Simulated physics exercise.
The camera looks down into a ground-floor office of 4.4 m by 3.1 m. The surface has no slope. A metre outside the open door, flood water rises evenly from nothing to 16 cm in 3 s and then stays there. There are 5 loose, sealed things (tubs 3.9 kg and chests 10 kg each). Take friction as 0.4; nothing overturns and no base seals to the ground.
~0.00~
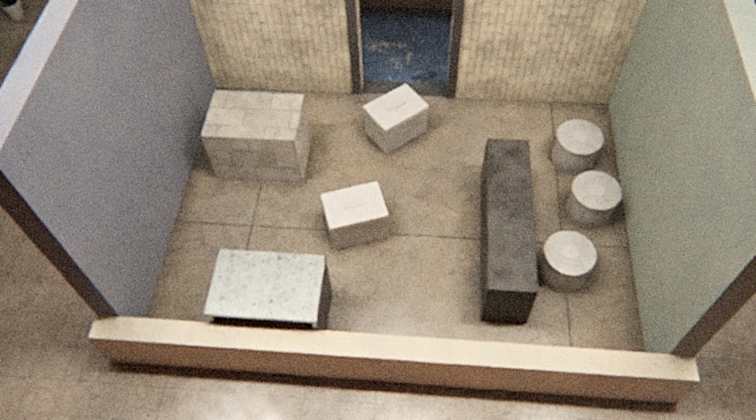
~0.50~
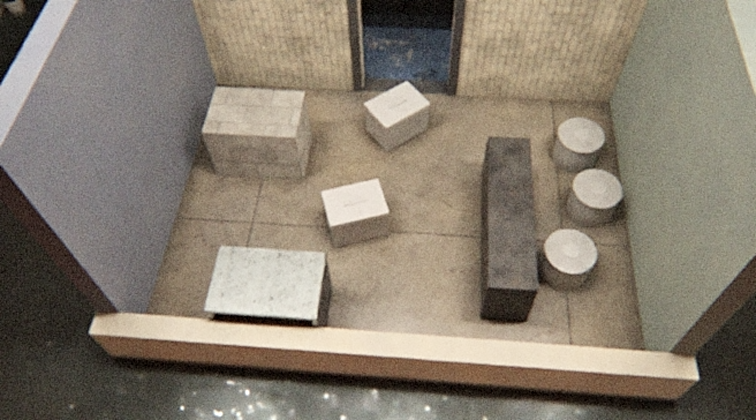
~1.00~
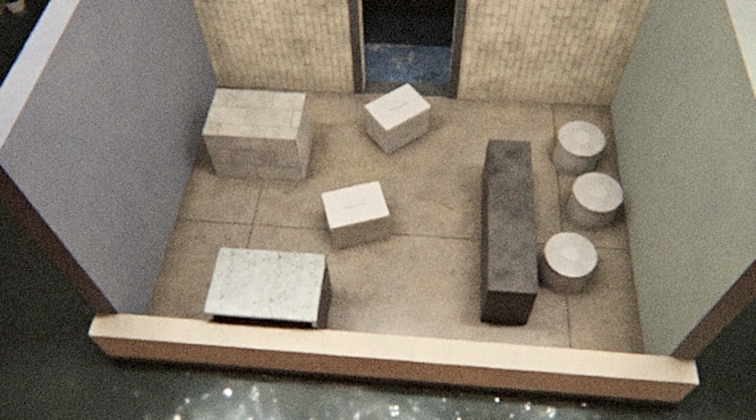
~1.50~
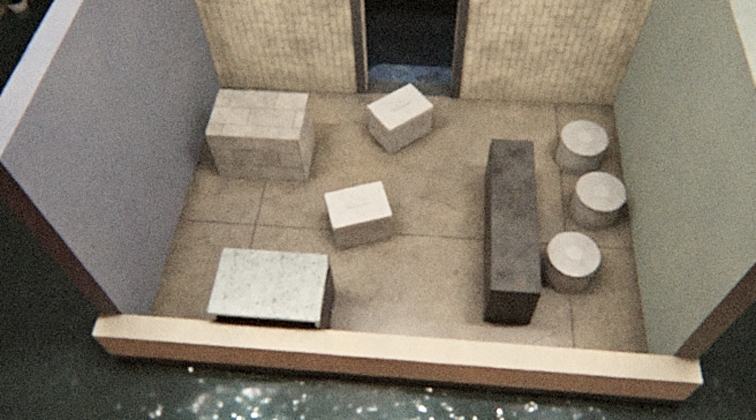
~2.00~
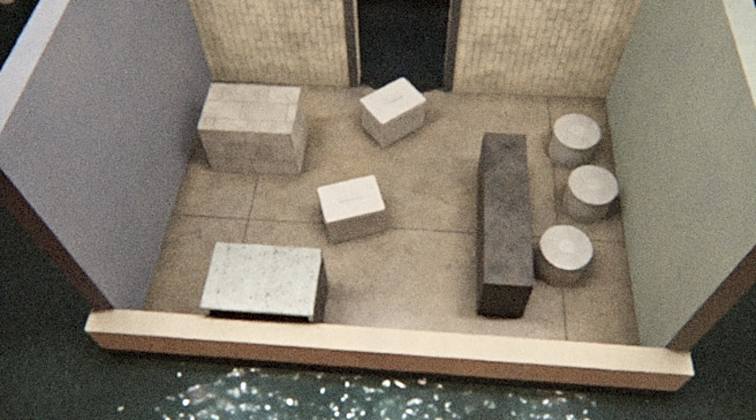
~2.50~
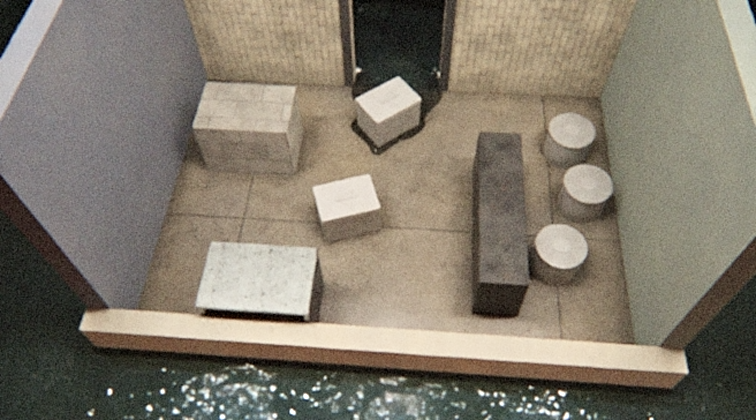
A walled room with pale boxes, a long dark block and three round tubs stayed still while dark, glinting water surrounded it, darkened the back doorway, then crept around the nearest box.
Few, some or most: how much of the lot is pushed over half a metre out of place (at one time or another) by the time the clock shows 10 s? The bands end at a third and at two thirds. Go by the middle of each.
That comes to from one to two thirds.
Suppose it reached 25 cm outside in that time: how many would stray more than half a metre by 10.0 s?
In that case 4 of them.
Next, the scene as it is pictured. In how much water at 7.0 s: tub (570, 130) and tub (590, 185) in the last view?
Roughly 2 and 2 cm.
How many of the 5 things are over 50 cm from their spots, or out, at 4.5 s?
I count 1.
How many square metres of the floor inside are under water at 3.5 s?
About 2.5 m2.
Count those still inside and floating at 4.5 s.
I count 0.
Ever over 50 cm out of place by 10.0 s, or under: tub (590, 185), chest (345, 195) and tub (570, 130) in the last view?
In that order: Under, more, over.
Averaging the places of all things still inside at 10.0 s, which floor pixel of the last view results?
Near (479, 235).
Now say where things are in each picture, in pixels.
In the first frame, a chest at (396, 106) rests on the ground; a tub at (570, 253) rests on the ground; 0.0 m2 under water; 0 of 5 have shifted.
In the second frame, a chest at (397, 104), on the bottom; a tub at (571, 251) rests on the ground; water covers 0.0 m2; 0 of 5 have shifted.
In the third frame, a chest at (398, 106) rests on the ground; a tub at (571, 254) rests on the ground; water covers 0.0 m2; 0 of 5 have shifted.
In the fourth frame, a chest at (400, 106), on the bottom; a tub at (574, 254) rests on the ground; water covers 0.0 m2; 0 of 5 have shifted.
In the fifth frame, a chest at (393, 100) rests on the ground; a tub at (566, 247) rests on the ground; 0.0 m2 under water; 0 of 5 have shifted.
In the sixth frame, a chest at (388, 99) rests on the ground; a tub at (561, 246), on the bottom; 0.3 m2 under water; 0 of 5 have shifted.
After 3.5 s 1 of 5 are over 50 cm from their spots; 0 afloat.
After 4.5 s 1 of 5 are over 50 cm from their spots; 0 afloat.
After 7.0 s 2 of 5 are over 50 cm from their spots; 3 afloat.
After 10.0 s 3 of 5 are over 50 cm from their spots, and 3 have been at some point; 3 afloat.
